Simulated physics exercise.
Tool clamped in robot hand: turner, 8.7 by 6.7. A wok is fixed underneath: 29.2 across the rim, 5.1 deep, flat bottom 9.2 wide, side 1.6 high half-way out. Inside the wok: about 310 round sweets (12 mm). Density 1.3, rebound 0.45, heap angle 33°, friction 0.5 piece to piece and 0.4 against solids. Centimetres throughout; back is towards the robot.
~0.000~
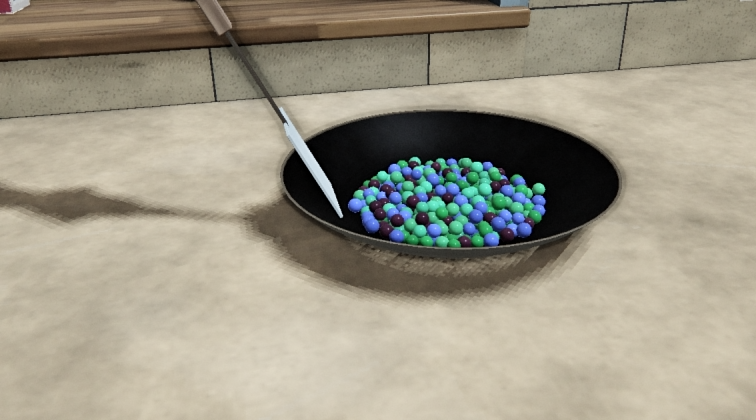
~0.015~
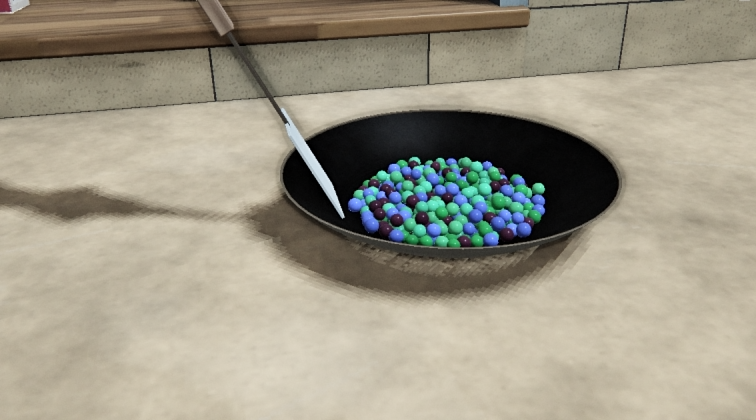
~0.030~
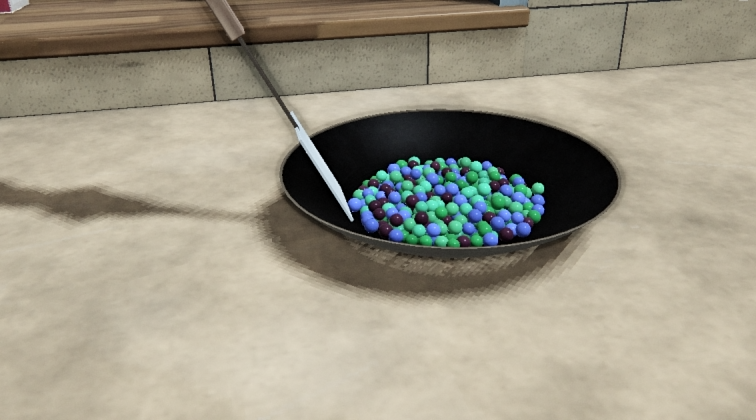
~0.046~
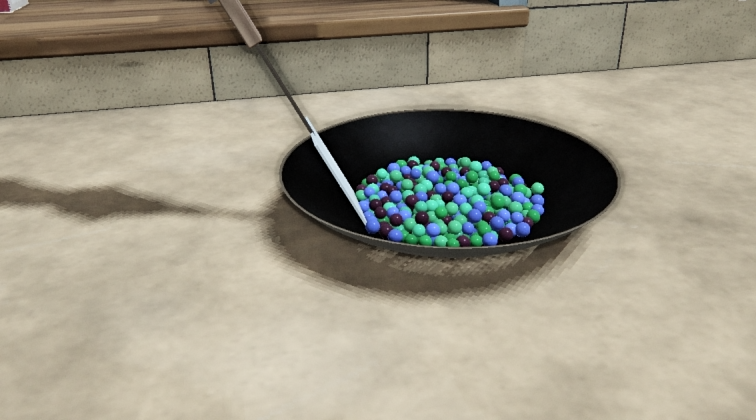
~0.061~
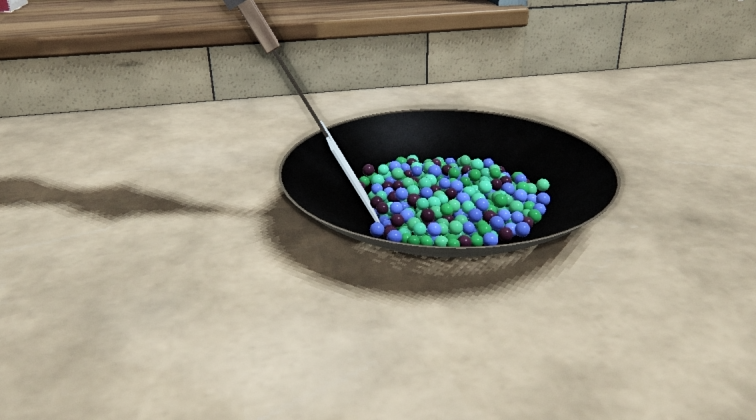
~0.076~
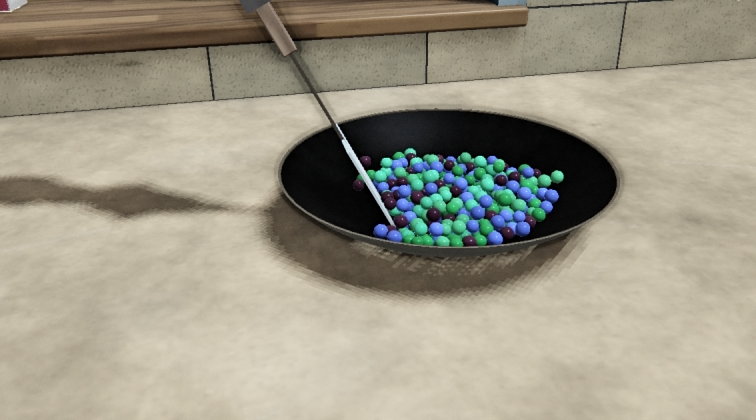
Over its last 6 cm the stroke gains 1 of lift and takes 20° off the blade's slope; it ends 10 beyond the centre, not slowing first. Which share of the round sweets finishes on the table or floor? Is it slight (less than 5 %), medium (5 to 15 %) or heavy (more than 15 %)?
Heavy.
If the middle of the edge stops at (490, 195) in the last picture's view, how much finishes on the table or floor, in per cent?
The share ending on the table or floor is about 0 per cent.
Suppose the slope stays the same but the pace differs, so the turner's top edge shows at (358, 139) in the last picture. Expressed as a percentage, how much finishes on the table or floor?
Estimate: Close to 35 %.
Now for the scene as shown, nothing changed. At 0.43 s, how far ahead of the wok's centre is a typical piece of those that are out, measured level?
Some 20 centimetres ahead.
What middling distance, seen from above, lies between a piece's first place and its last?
Somewhere near 4 centimetres, I reckon.
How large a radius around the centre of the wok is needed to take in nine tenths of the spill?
Radial distance: Approx. 35 cm.
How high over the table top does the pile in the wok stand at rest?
Roughly 5.5 centimetres.
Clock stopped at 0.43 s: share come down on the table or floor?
20 per cent.
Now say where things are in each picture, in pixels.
In the first picture, the turner top edge at (284, 121), sloping 63°; upper third of the load around (447, 198), from x 355 to 540, top at y 165; 312 in the wok.
In the second picture, the turner top edge at (286, 121), sloping 63°; upper third of the load around (447, 197), from x 355 to 540, top at y 165.
In the third picture, the turner top edge at (295, 125), sloping 63°; upper third of the load around (447, 197), from x 355 to 540, top at y 165.
In the fourth picture, the turner top edge at (311, 131), sloping 63°; upper third of the load around (441, 193), from x 360 to 535, top at y 165.
In the fifth picture, the turner top edge at (326, 135), sloping 63°; upper third of the load around (440, 191), from x 360 to 545, top at y 160.
In the sixth picture, the turner top edge at (342, 137), sloping 63°; upper third of the load around (445, 186), from x 360 to 555, top at y 155; 312 in the wok.
After 0.14 s, sloping 63°, highest piece 5 above the table; 312 in the wok.
After 0.20 s, sloping 58°, highest piece 6 above the table; 311 in the wok, 1 on the blade or in flight.
After 0.43 s, sloping 43°, highest piece 6 above the table; 234 in the wok, 70 on the table or floor, 8 on the blade or in flight.
After 1.48 s, sloping 43°, highest piece 5 above the table; 233 in the wok, 79 on the table or floor.
In the end, 233 in the wok, 79 on the table or floor. That is 25 % on the table or floor.
